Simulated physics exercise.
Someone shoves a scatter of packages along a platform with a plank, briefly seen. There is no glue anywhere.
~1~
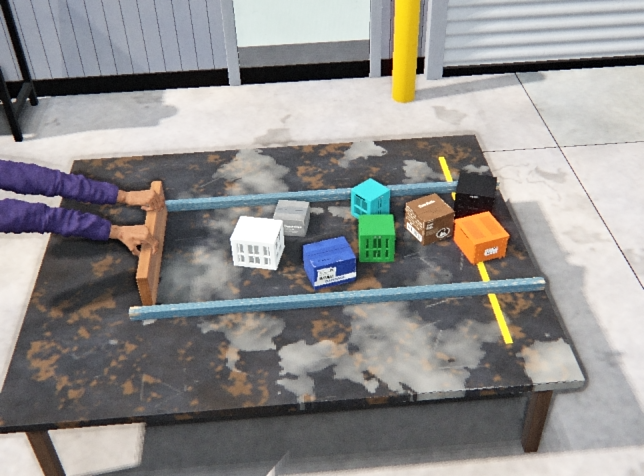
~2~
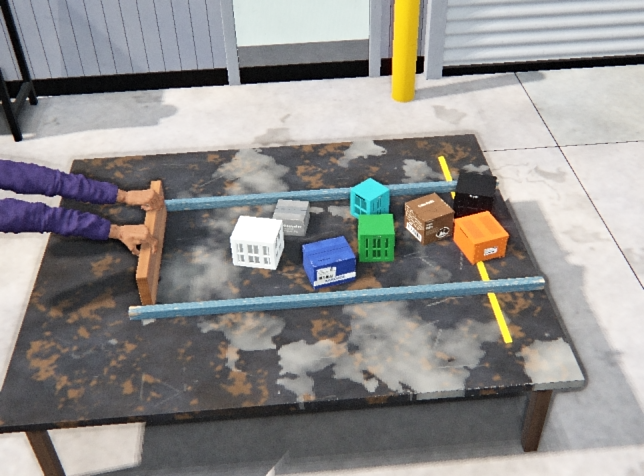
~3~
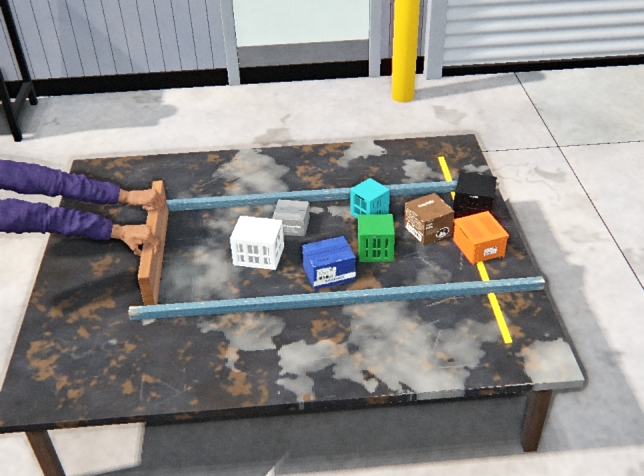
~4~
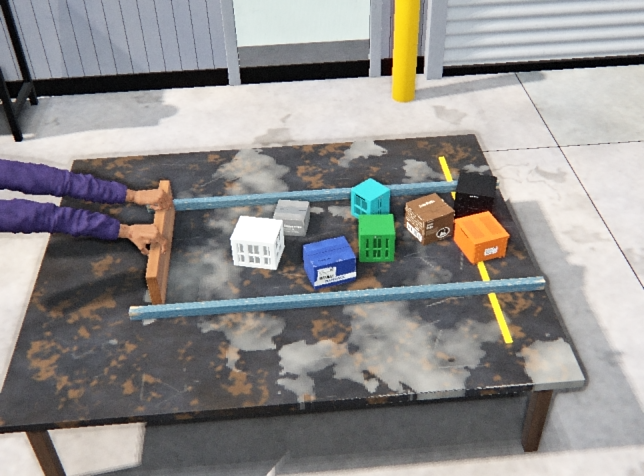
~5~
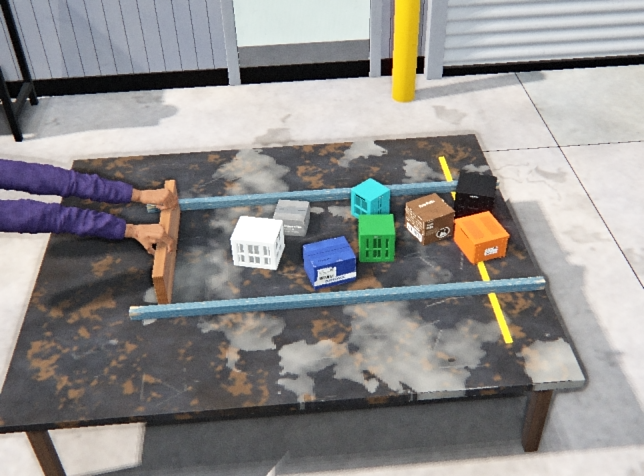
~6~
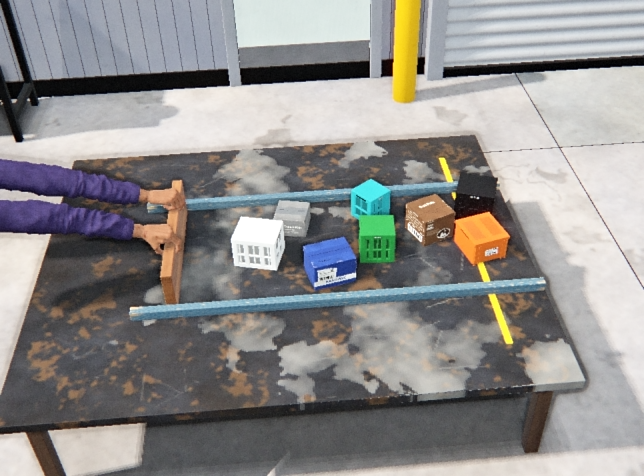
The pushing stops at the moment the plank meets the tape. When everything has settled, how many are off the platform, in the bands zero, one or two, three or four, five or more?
The number sent down is middling, three or four.
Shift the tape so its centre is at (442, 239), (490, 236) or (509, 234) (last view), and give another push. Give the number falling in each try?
Tallies in the order asked: 2, 5, 8.
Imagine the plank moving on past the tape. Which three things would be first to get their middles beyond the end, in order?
In order: The orange tote, the black crate, the brown box.
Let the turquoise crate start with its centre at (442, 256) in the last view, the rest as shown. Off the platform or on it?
Starting there, it falls away.
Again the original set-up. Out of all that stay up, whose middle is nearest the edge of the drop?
It's the turquoise crate.
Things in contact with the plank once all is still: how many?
I count 3 of them.
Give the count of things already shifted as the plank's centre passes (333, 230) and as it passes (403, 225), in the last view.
Counts: 5 and 8.
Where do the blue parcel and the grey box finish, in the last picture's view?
The blue parcel ends at (505, 255) and the grey box at (477, 203).
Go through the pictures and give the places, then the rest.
The first picture shows black crate (475, 198); orange tote (480, 238); brown box (429, 219); plank (153, 242); tape (470, 237).
The second picture shows orange tote (480, 238); blue parcel (329, 263).
The third picture shows brown box (429, 219); white crate (258, 243).
The fourth picture shows black crate (475, 197); grey box (292, 218).
The fifth picture shows orange tote (480, 238); green crate (376, 238).
The sixth picture shows black crate (475, 198); orange tote (481, 239); brown box (430, 220); plank (175, 241); tape (471, 237).
Soon after, none off yet; black crate at rest near (475, 198); orange tote at rest near (481, 239); brown box at rest near (430, 220).
After that, none off yet; black crate displaced a little near (489, 193); orange tote displaced about its own width near (519, 247); brown box displaced about its own width near (485, 216).
In the end, the number that fall off is three or four; gone, green crate, brown box, orange tote and black crate.
